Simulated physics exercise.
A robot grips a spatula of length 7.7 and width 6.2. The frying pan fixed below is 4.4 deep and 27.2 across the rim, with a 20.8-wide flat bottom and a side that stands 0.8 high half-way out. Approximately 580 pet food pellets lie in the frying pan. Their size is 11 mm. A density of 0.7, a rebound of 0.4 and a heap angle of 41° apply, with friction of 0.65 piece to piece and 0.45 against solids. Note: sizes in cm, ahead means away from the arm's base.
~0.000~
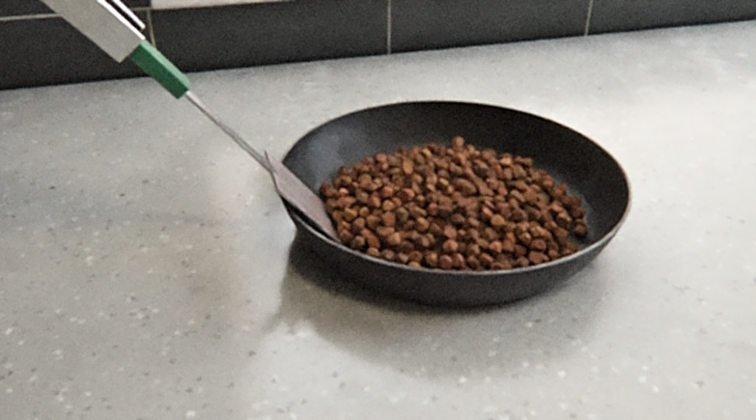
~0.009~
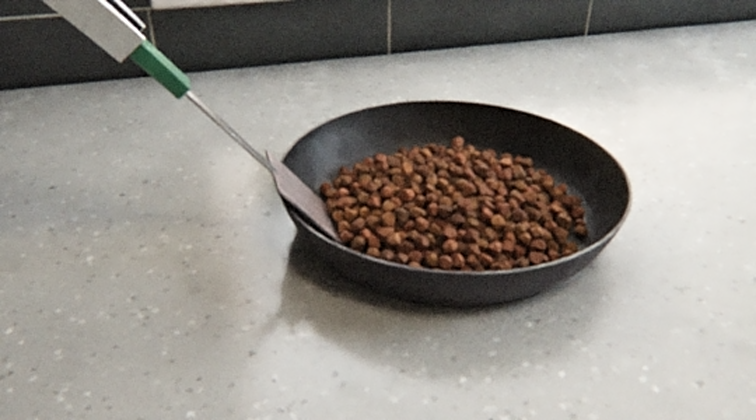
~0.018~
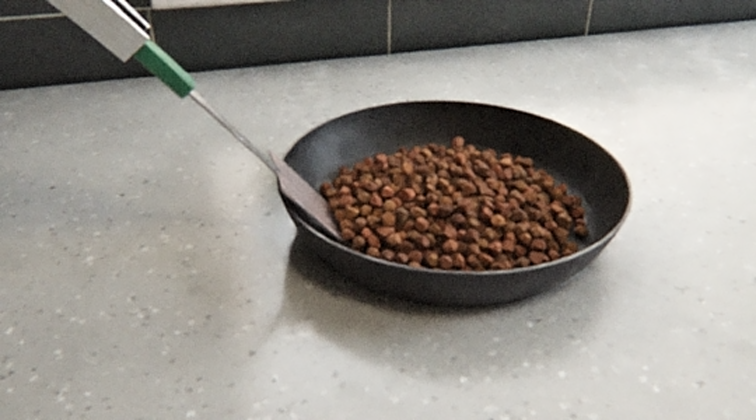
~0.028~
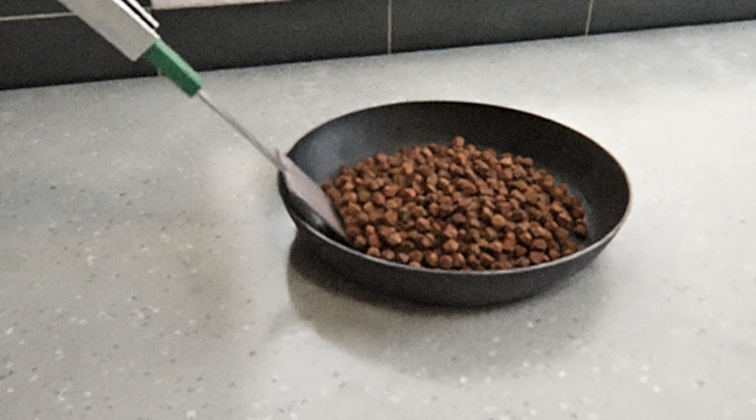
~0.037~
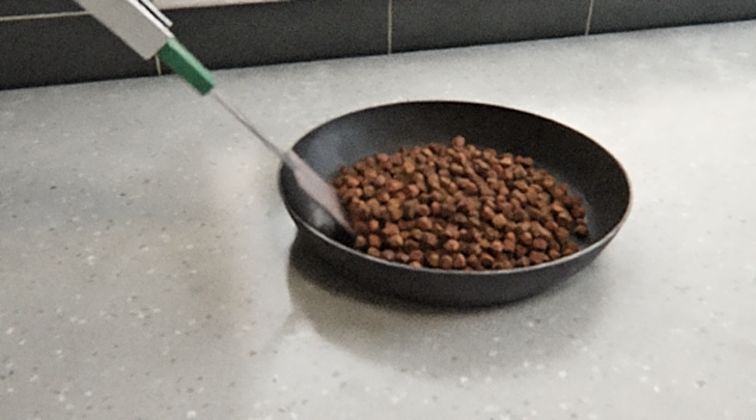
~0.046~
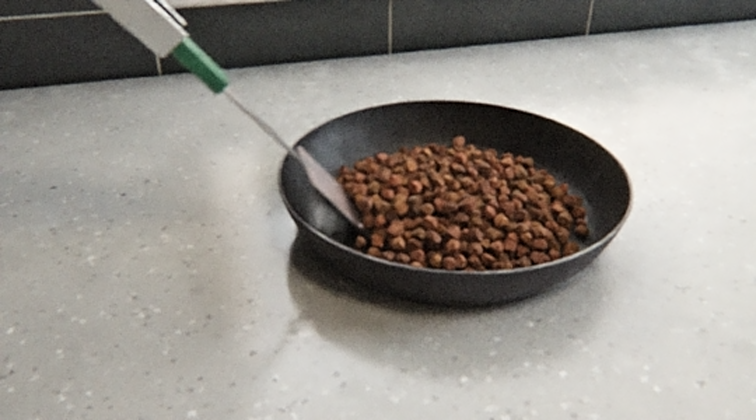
The clip opens on a dark frying pan of brown pellets on a speckled grey counter, a green-collared spatula resting inside its left edge. The spatula barely moves at first, then slides slightly rightward against the pellets, nudging those nearest the blade while the pan stays still.
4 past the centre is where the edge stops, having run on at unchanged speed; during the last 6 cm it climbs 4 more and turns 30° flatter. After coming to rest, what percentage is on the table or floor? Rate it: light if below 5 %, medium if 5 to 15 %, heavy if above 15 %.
Rating: Light.
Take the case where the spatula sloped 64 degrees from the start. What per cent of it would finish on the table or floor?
Near 5 %.
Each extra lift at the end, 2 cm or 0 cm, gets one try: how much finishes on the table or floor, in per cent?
I'd say close to 0 percent for the first and close to 0 percent for the second.
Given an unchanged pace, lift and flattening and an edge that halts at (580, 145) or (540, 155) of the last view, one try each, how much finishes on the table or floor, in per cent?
I'd say some 20 per cent, then some 10 per cent.
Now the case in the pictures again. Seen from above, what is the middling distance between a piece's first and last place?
Level distance of around 3 cm.
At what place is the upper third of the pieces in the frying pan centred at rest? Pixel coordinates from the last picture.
I'd say around pixel (531, 178).
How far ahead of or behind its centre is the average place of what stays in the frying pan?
It sits some 3.5 centimetres ahead of centre.
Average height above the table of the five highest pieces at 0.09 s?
Estimated height above table: Approx. 5 cm.
After 0.09 s, sloping 52°, highest piece 5 above the table; 584 in the frying pan.
After 0.12 s, sloping 41°, highest piece 6 above the table; 584 in the frying pan.
After 0.34 s, sloping 22°, highest piece 5 above the table; 575 in the frying pan, 6 on the table or floor, 3 on the blade or in flight.
After 1.39 s, sloping 22°, highest piece 5 above the table; 575 in the frying pan, 9 on the table or floor.
In the end, 575 in the frying pan, 9 on the table or floor. That is 2 % on the table or floor.
